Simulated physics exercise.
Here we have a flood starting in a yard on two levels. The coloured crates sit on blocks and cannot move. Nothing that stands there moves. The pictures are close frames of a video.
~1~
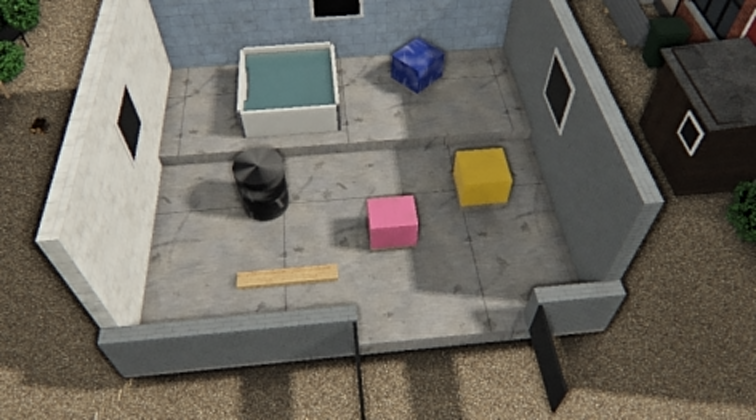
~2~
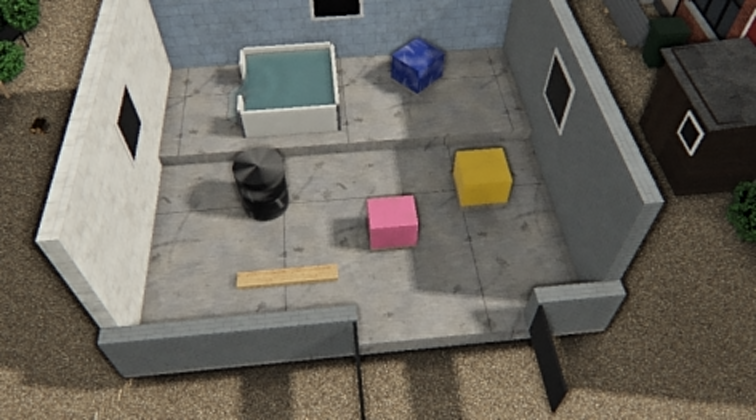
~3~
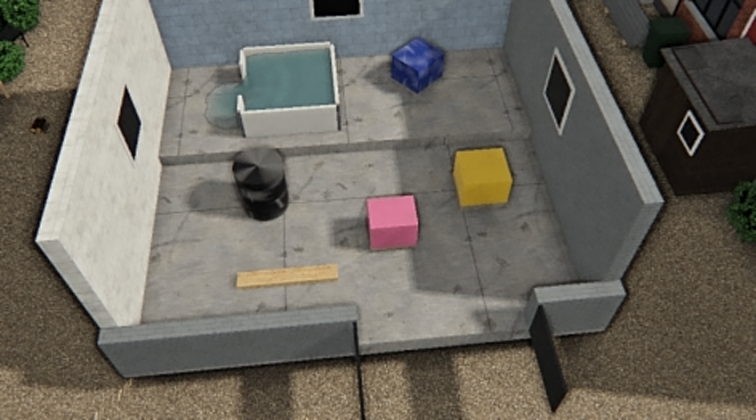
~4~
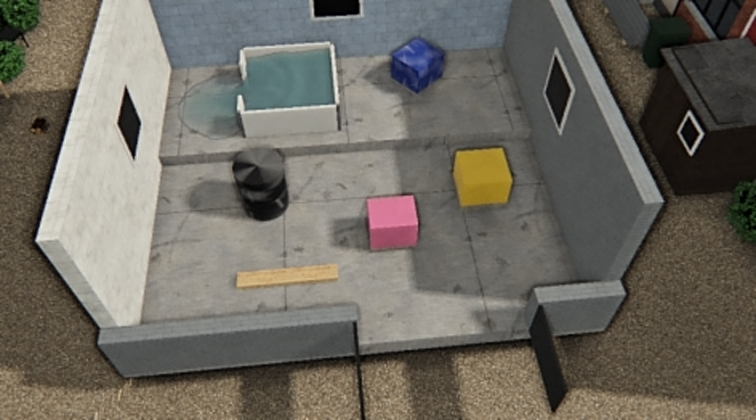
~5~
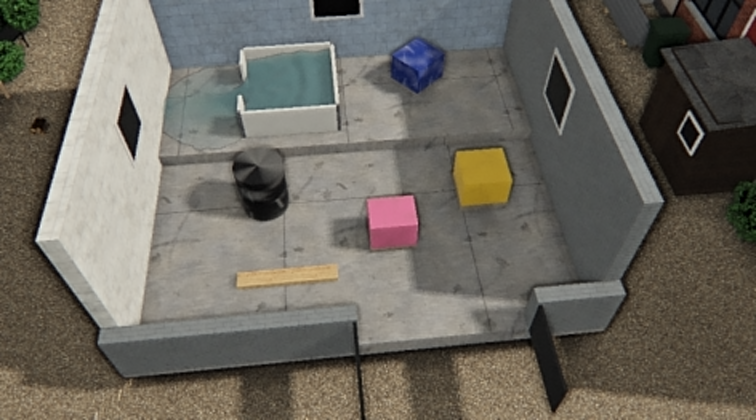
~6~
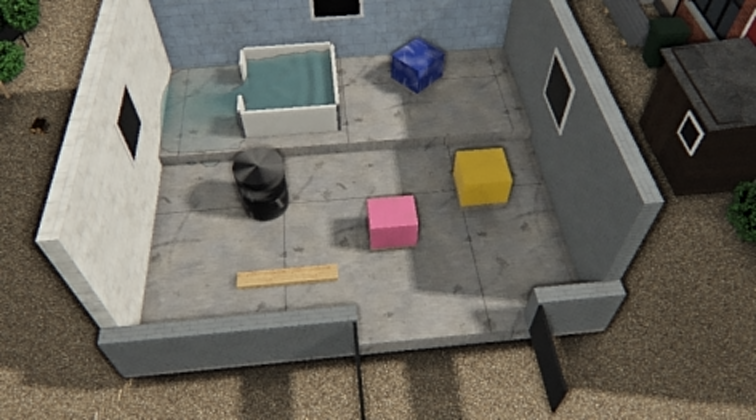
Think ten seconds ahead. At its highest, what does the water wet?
One by one: The blue crate is soaked; the yellow crate keeps dry; the pink crate keeps dry.
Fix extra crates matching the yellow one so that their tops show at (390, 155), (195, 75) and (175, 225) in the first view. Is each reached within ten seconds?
In turn: Is safe, takes water, is topped.
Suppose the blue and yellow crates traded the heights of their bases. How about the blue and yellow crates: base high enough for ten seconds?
One by one: Blue remains dry; yellow keeps dry.
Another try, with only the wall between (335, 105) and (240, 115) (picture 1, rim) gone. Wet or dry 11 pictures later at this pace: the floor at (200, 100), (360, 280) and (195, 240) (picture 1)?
As listed: Free of water, wet, awash.
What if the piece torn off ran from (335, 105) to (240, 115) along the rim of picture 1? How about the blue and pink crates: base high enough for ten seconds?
My reading: Blue crate is spared; pink crate is soaked.
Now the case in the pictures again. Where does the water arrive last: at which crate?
The crate marked yellow.
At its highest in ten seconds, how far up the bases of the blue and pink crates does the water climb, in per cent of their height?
Roughly 190 per cent, then 70 per cent.
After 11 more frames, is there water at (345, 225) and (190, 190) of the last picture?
One after the other: No water, under water.
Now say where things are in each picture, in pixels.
Still water in the tank at (288, 79), in the first frame.
The front is at (236, 121), out from the gap at (246, 97), in the second frame.
The front is at (214, 120), out from the gap at (246, 98), in the third frame.
The front is at (182, 107), out from the gap at (246, 97), in the fourth frame.
Water pours out at (246, 97) and has run to (163, 126), in the fifth frame.
The front is at (161, 143), out from the gap at (246, 96), in the sixth frame.
A moment on, water covers 10 % of the floor; the blue crate not reached, the yellow crate not reached, the pink crate not reached.
Next, water covers 15 % of the floor; the blue crate not reached, the yellow crate not reached, the pink crate not reached.
Then, water covers 30 % of the floor; the blue crate water round its plinth, the yellow crate not reached, the pink crate not reached.
Later, water covers 50 % of the floor; the blue crate water round its plinth, the yellow crate not reached, the pink crate water round its plinth.
In the end, water covers 75 % of the floor; the blue crate was topped, the yellow crate stayed above the water, the pink crate stayed above the water.
